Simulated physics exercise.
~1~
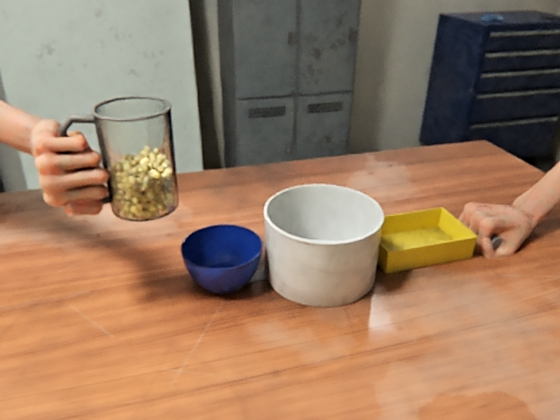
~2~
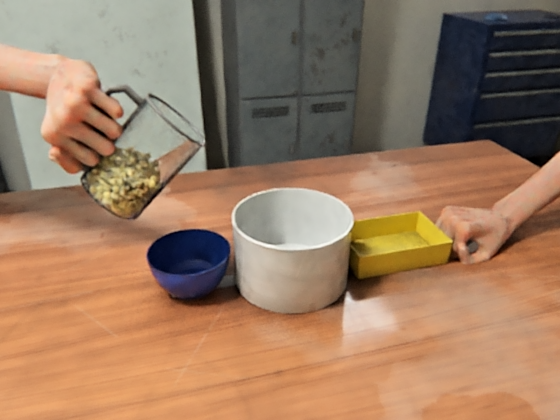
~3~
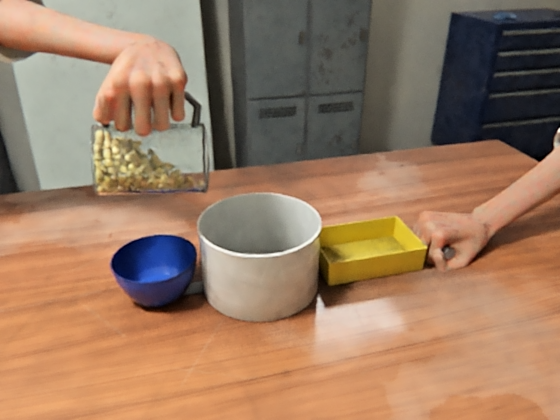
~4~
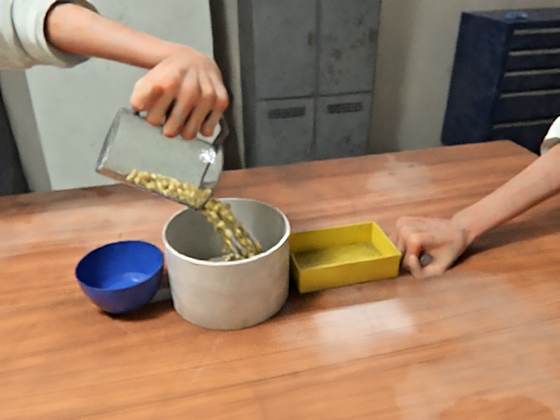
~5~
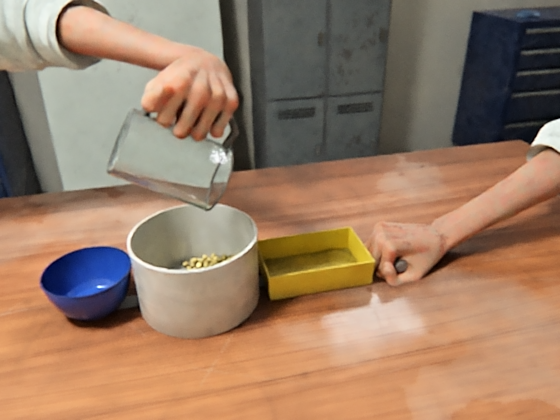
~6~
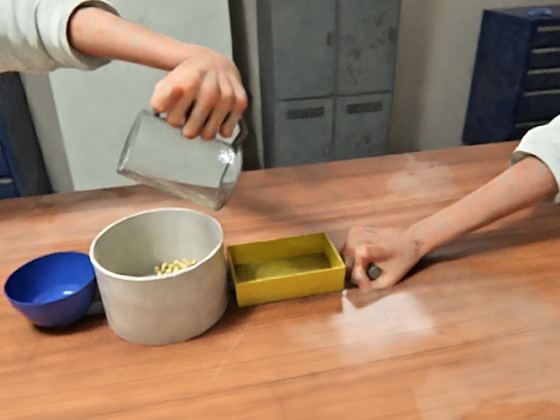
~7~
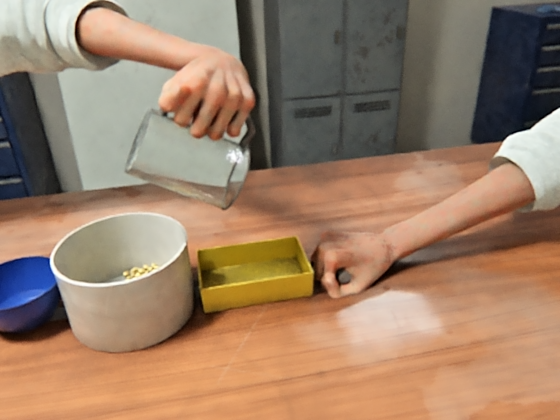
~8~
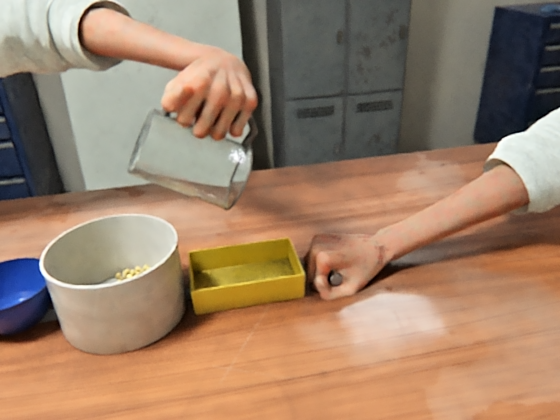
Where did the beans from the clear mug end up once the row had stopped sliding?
They all ended up in the white pot. The blue bowl and the yellow tin got none, and no beans were left on the table.
